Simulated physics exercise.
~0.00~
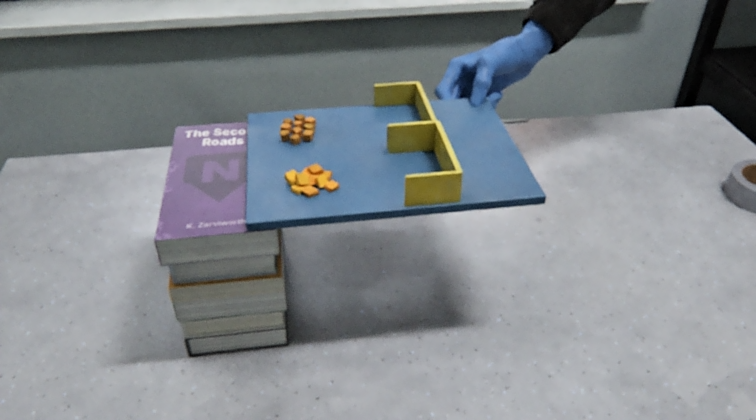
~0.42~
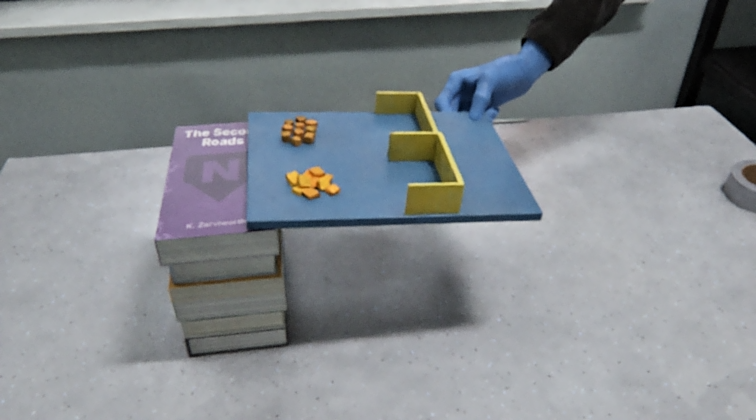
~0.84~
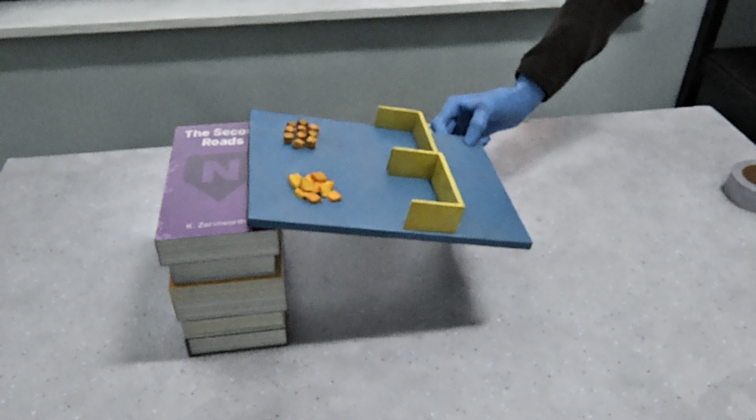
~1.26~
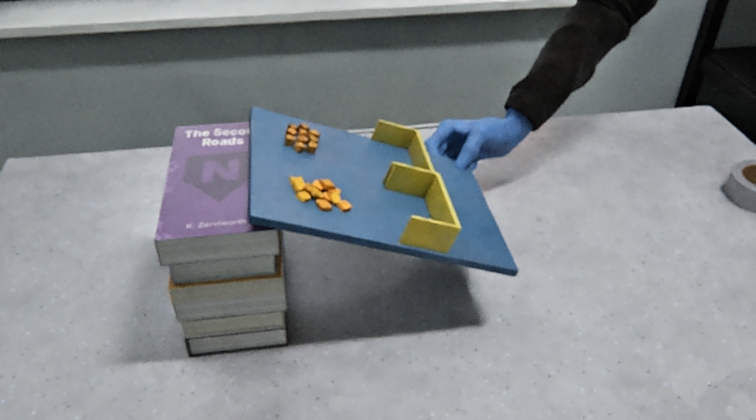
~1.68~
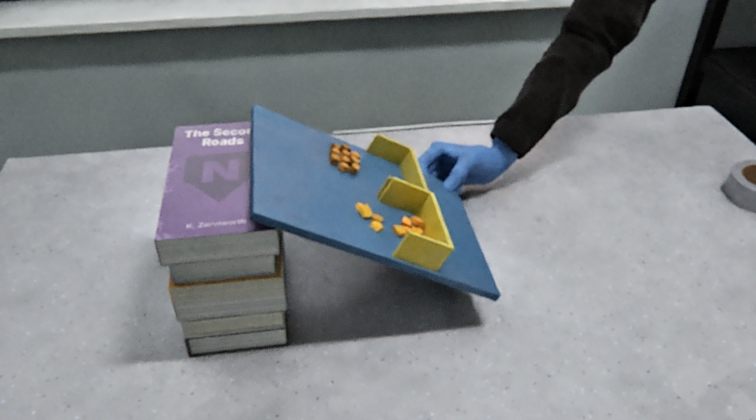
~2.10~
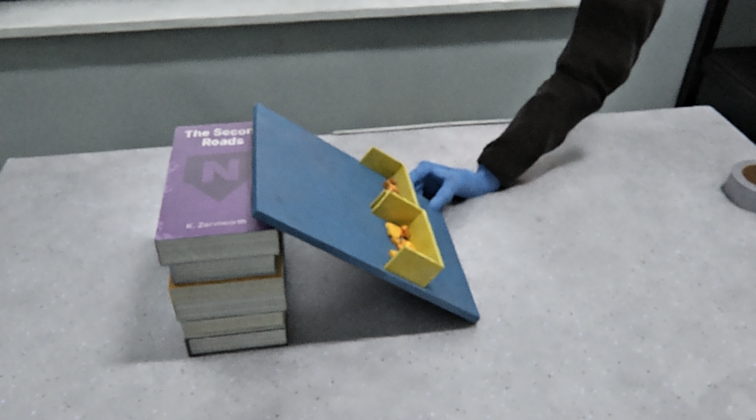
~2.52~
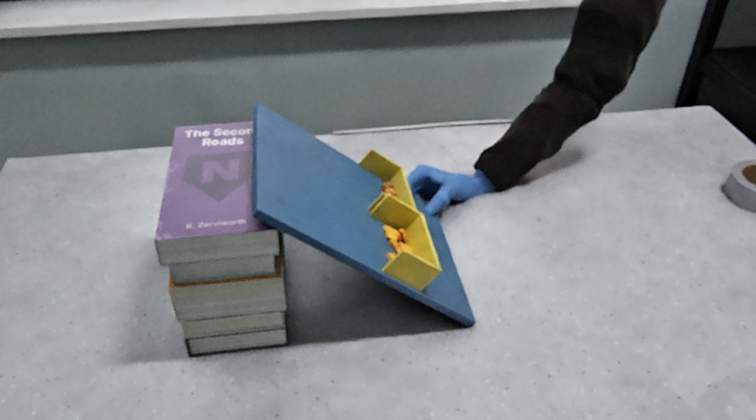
Gloved hand lowering one end of a blue board propped on books, two clusters of orange pieces sliding down behind yellow barriers.
